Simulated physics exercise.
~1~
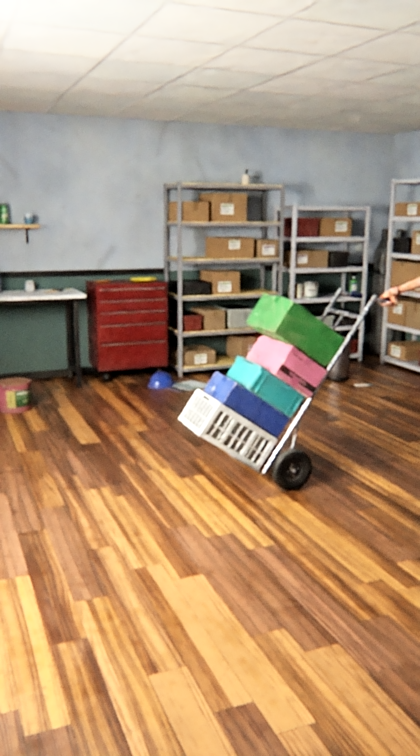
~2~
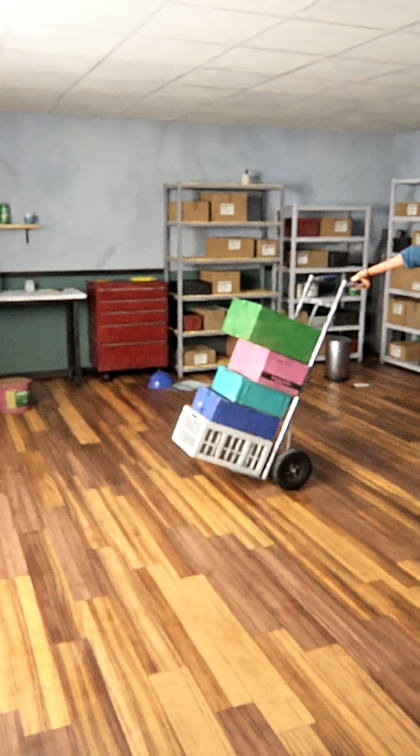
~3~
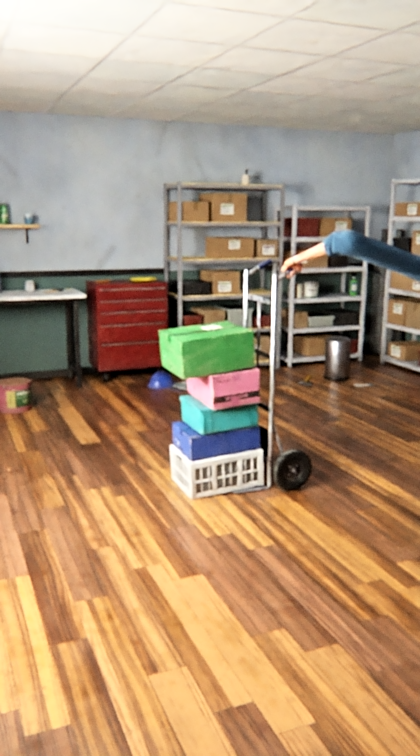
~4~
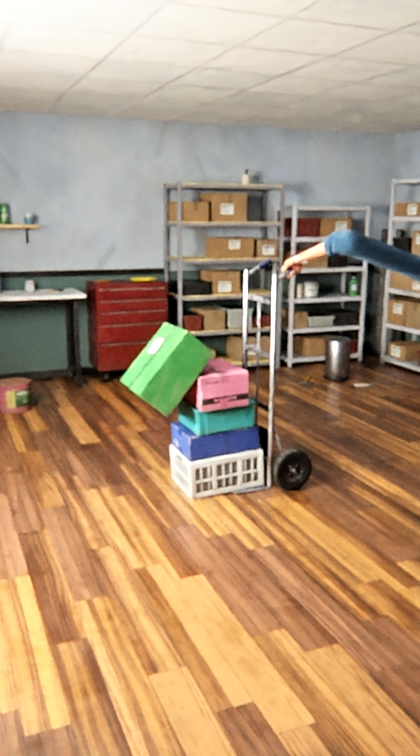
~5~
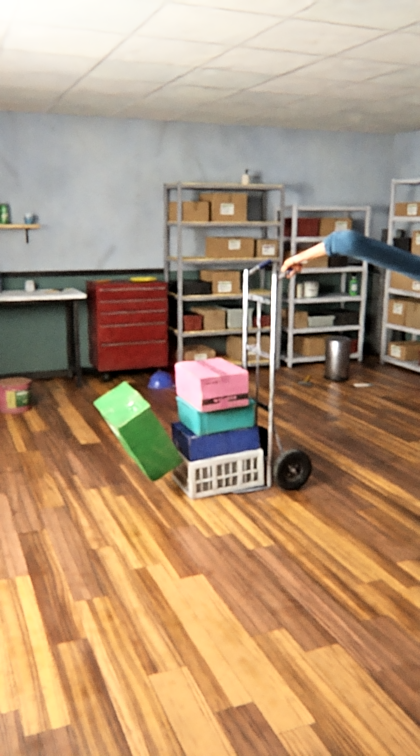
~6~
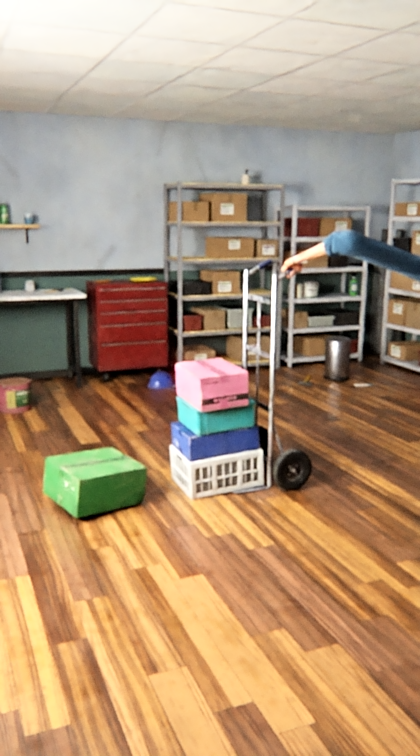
A hand truck leans back to the right in a storage room with a wood-plank floor, seen from a fixed spot across the floor, with a red tool cabinet and shelves of cardboard boxes behind. It carries a white crate at the bottom, then a blue parcel, a turquoise tote, a pink box and a green parcel on top. A blue-sleeved arm at the right swings it upright. The green parcel tips off to the left, tumbles down and lands on the floor. The pink box shifts slightly left but stays stacked with the others, while the hand keeps holding the upright truck.
